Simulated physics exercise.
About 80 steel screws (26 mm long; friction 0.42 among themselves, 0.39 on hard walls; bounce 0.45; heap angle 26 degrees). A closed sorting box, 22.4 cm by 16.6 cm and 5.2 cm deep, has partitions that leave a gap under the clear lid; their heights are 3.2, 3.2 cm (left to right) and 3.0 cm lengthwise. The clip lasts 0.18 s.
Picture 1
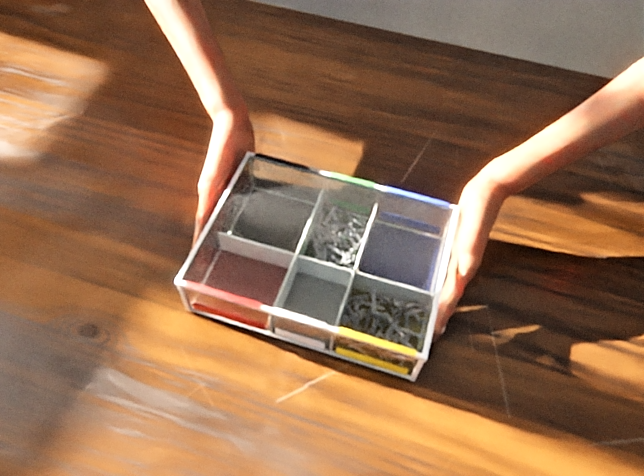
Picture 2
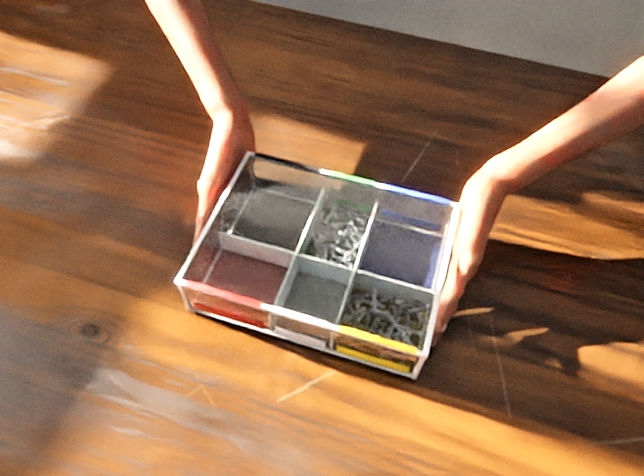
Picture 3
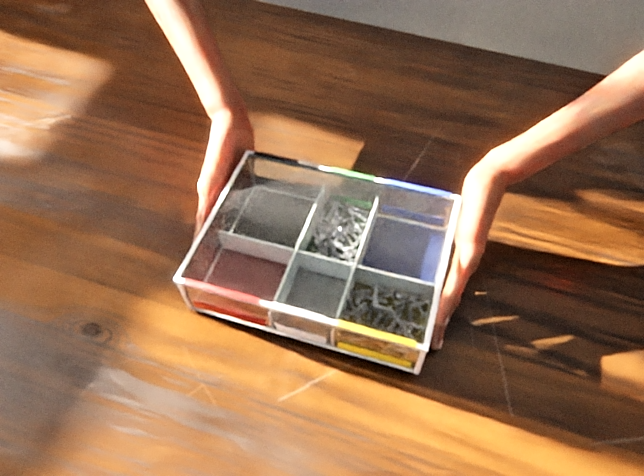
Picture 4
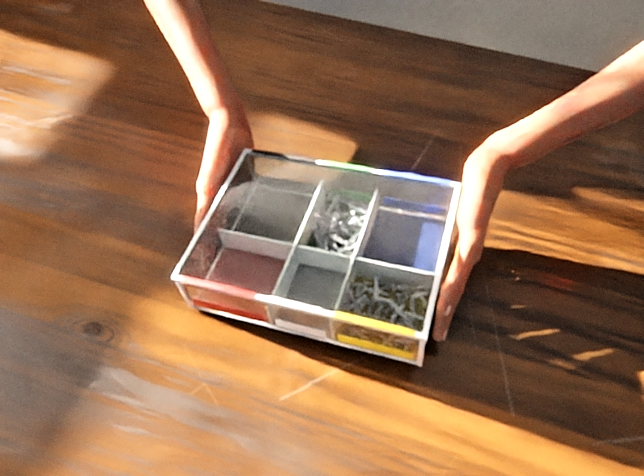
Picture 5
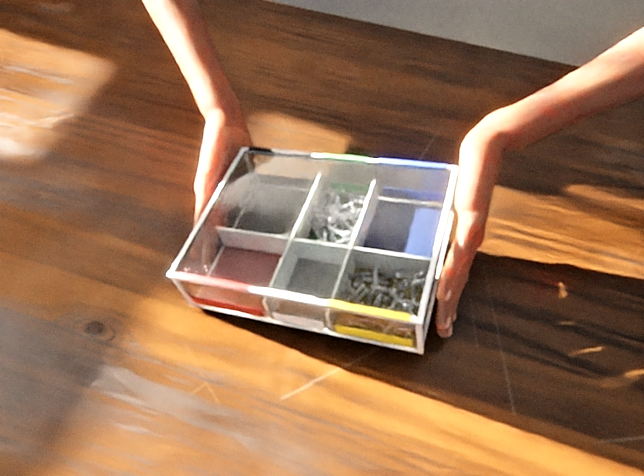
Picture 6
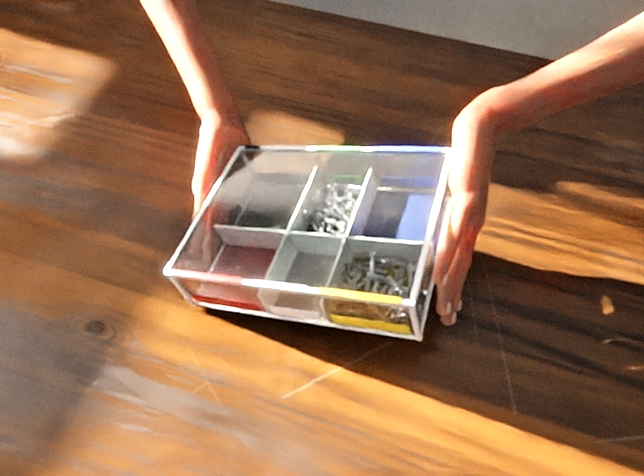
We see two hands holding a clear-lidded, divided box over a wooden surface, with small metal pieces in two compartments. The hands gradually tilt the box, raising its near right corner, while the pieces remain in the same compartments.
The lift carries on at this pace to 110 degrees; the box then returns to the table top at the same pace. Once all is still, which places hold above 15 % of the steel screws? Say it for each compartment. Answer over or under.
Red compartment: Over; blue compartment: Under; green compartment: Under; yellow compartment: Under; white compartment: Under; black compartment: Over.
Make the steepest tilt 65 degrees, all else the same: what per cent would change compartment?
Some 20 per cent.
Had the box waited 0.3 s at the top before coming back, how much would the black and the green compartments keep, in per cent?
Then: Black 55; green 0.
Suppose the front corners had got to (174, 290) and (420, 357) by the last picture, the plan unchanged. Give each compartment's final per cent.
Red 35; blue 0; green 0; yellow 45; white 20; black 0.
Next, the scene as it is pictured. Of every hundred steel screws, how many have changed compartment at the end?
Some 100 per cent.
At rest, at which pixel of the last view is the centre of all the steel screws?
At about (242, 234).
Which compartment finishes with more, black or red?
The black compartment.
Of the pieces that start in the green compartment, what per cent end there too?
About 0 per cent.
Then, 0.73 s after the last picture, tilt 110 degrees; red 10 %, green 40 %, yellow 20 %, white 15 %, black 10 %.
Then, 1.21 s after the last picture, tilt 49 degrees; red 45 %, black 55 %.
Then, 1.78 s after the last picture, tilt 0 degrees; red 45 %, black 55 %.
In the end, red 45 %, blue 0 %, green 0 %, yellow 0 %, white 0 %, black 55 %.
